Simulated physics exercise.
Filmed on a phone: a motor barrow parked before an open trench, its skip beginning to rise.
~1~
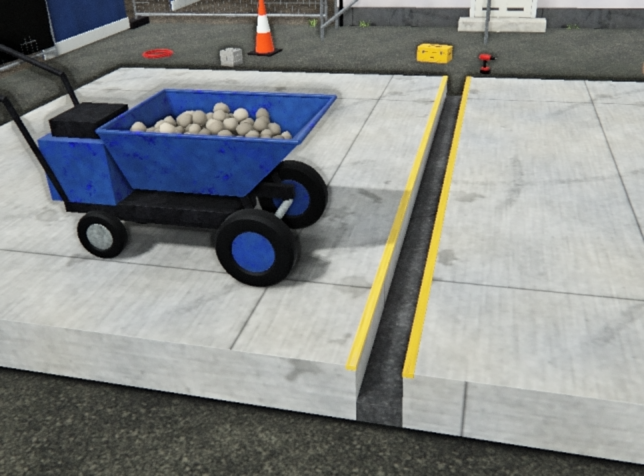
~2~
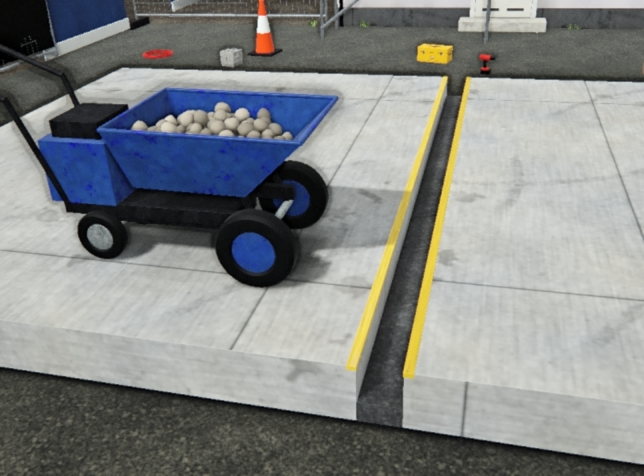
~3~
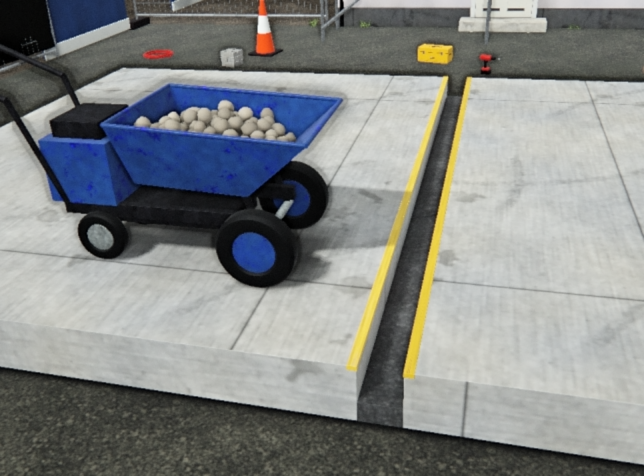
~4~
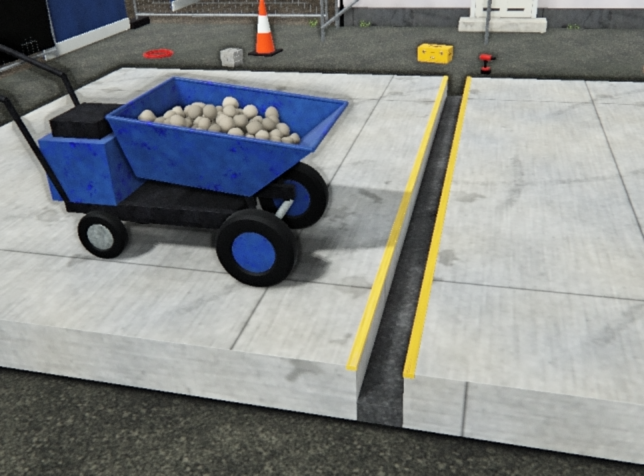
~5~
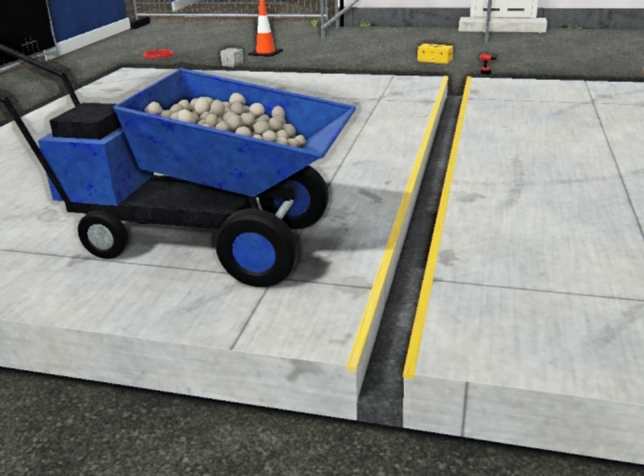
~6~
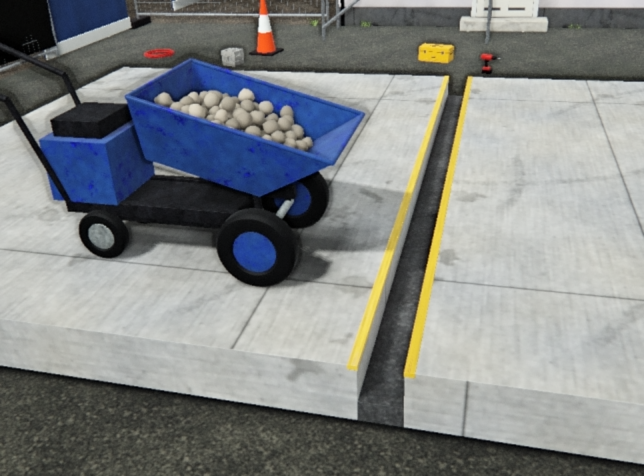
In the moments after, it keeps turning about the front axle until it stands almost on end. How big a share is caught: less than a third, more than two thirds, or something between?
Between the edges lies between a third and two thirds of the load.
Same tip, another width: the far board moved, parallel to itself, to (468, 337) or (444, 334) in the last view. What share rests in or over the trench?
In turn 100 and 80 in a hundred.
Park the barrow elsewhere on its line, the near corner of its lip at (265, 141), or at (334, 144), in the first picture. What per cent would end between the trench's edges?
Near 60 % and 0 %.
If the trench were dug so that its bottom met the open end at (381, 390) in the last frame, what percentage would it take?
It comes to 30 per cent or so.
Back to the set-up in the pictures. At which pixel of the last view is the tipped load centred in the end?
Close to (421, 262).
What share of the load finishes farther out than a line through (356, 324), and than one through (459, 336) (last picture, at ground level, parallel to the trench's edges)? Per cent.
In turn 80 and 20 in a hundred.
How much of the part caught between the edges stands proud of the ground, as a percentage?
Roughly 20 in a hundred.
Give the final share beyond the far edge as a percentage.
Close to 35 per cent.
Just after the last frame, skip tipped steeply; every one in the skip.
A moment on, skip tipped right over; roughly two thirds in the skip; roughly a quarter in or heaped over the trench; about a tenth beyond it; just a few falling.
Further on, skip tipped right over; about a tenth in the skip; roughly half in or heaped over the trench; roughly a third beyond it.
When it is over, skip tipped right over; about a tenth in the skip; roughly half in or heaped over the trench; roughly a third beyond it.
